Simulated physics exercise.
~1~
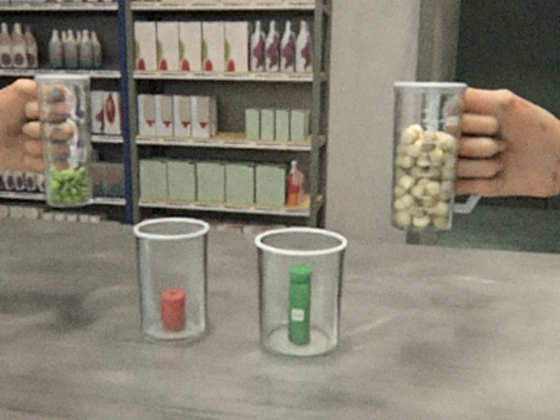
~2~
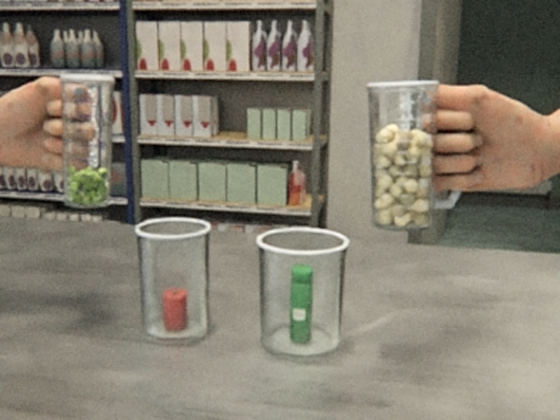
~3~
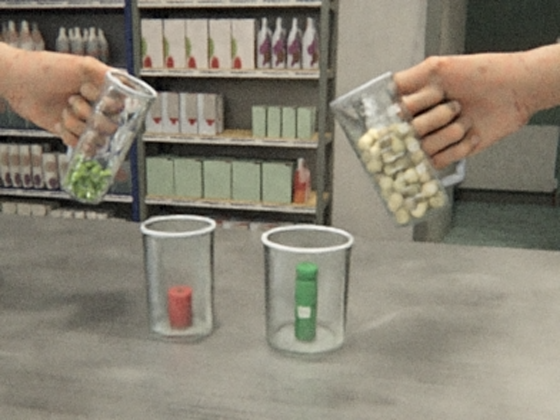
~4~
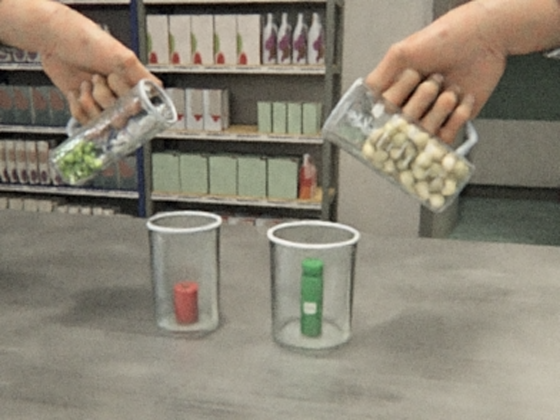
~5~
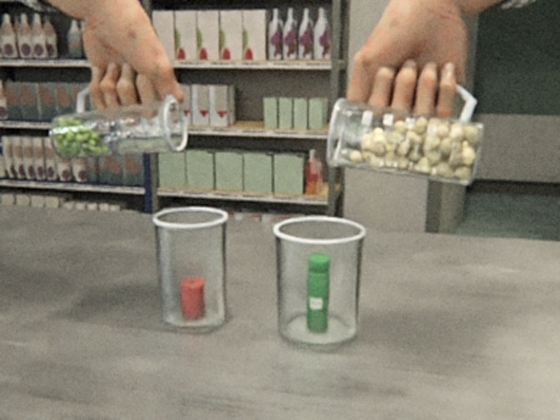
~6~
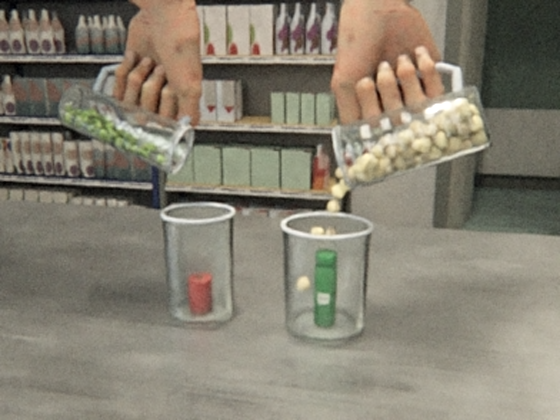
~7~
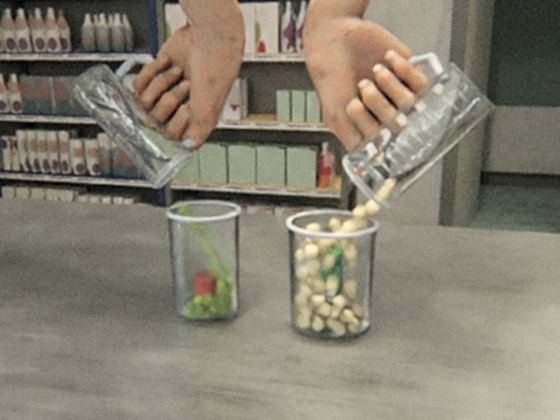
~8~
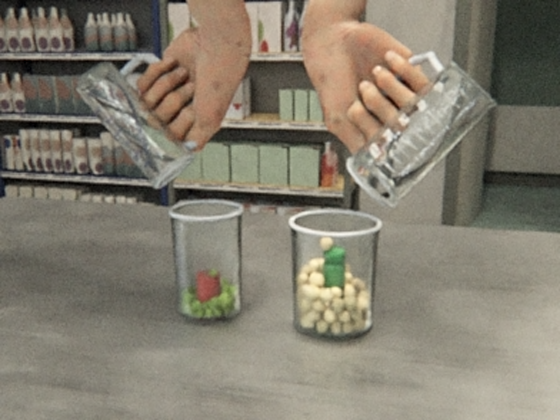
Two hands tipped clear mugs over a pair of glasses, dropping pale round pieces around a green object on the right, then small green bits around a red one on the left, until both mugs were empty and both objects still showed.
